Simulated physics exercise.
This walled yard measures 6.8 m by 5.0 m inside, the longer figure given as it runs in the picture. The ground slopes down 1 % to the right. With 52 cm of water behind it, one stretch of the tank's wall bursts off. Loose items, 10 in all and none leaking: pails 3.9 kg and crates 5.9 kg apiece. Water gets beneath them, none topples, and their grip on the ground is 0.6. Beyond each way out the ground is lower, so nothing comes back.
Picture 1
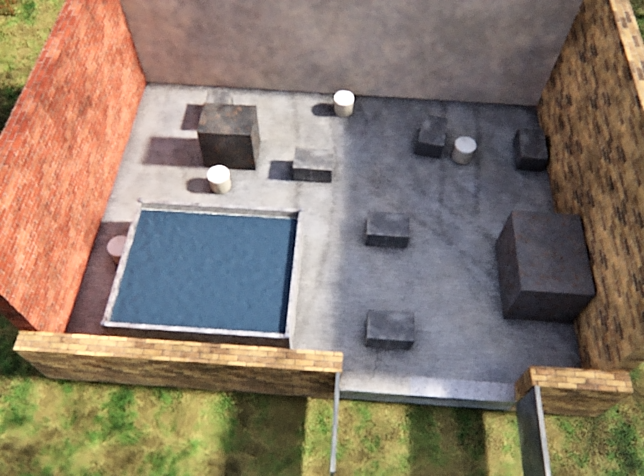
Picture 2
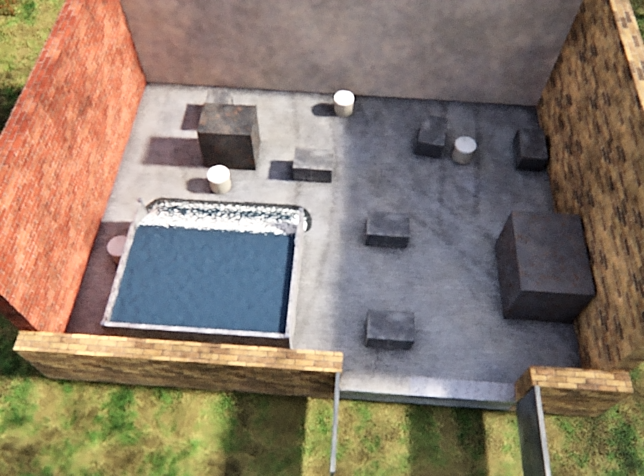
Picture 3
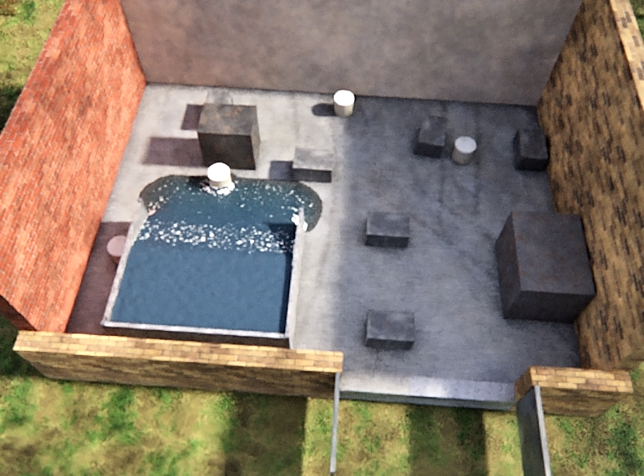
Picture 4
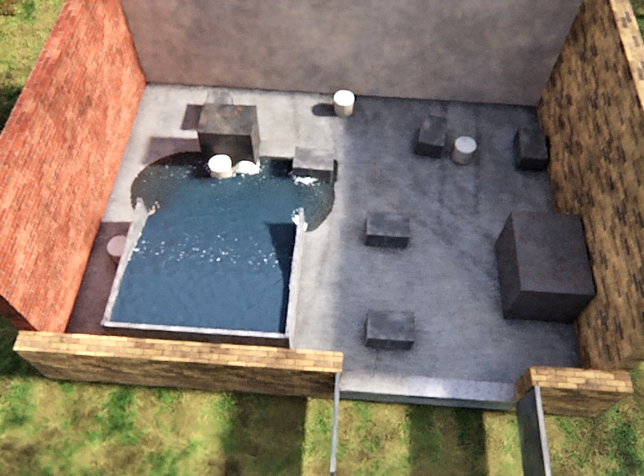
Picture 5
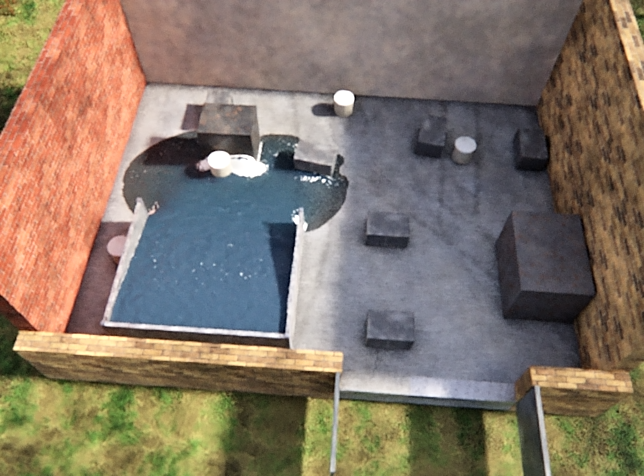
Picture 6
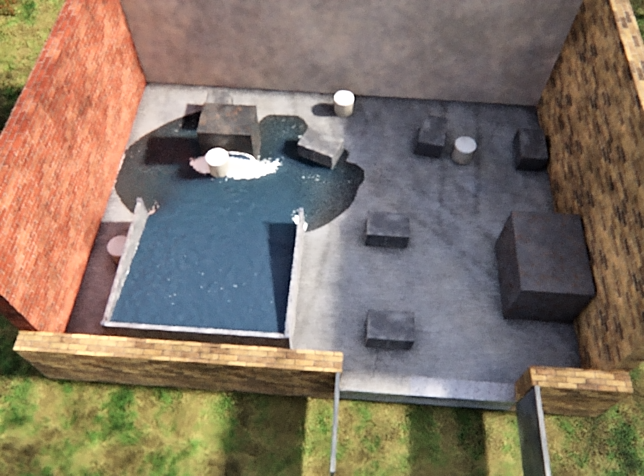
At the start, blue water fills a walled tank in a yard scattered with grey blocks and white pails. The tank's far side gives way and water surges toward the back wall, spreading around the large block, nudging the nearest pail slightly, then pushing a small block back and turning it.
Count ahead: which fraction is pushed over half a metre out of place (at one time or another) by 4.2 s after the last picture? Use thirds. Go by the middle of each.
That comes to two thirds or more.
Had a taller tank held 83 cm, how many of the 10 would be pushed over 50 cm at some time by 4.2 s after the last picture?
In that case 9 of them.
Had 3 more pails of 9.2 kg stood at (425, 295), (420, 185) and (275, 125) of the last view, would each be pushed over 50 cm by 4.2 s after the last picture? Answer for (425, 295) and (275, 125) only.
In turn: Under, past it.
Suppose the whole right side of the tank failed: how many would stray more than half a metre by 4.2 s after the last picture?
In that case 4 of them.
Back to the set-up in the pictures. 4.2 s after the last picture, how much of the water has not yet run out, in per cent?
About 100 per cent.
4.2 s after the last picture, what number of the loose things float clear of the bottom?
I count 7.
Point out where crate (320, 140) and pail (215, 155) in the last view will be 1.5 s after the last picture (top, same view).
Near (402, 103) and (152, 131).
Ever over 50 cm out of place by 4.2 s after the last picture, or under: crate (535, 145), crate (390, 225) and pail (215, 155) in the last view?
In that order: More, under, more.
Then, 0.4 s after the last picture 1 of 10 are over 50 cm from their spots; 1 afloat.
Then, 1.5 s after the last picture 3 of 10 are over 50 cm from their spots; 3 afloat.
Then, 2.8 s after the last picture 6 of 10 are over 50 cm from their spots; 5 afloat.
Then, 4.2 s after the last picture 8 of 10 are over 50 cm from their spots, and 8 have been at some point; 7 afloat.
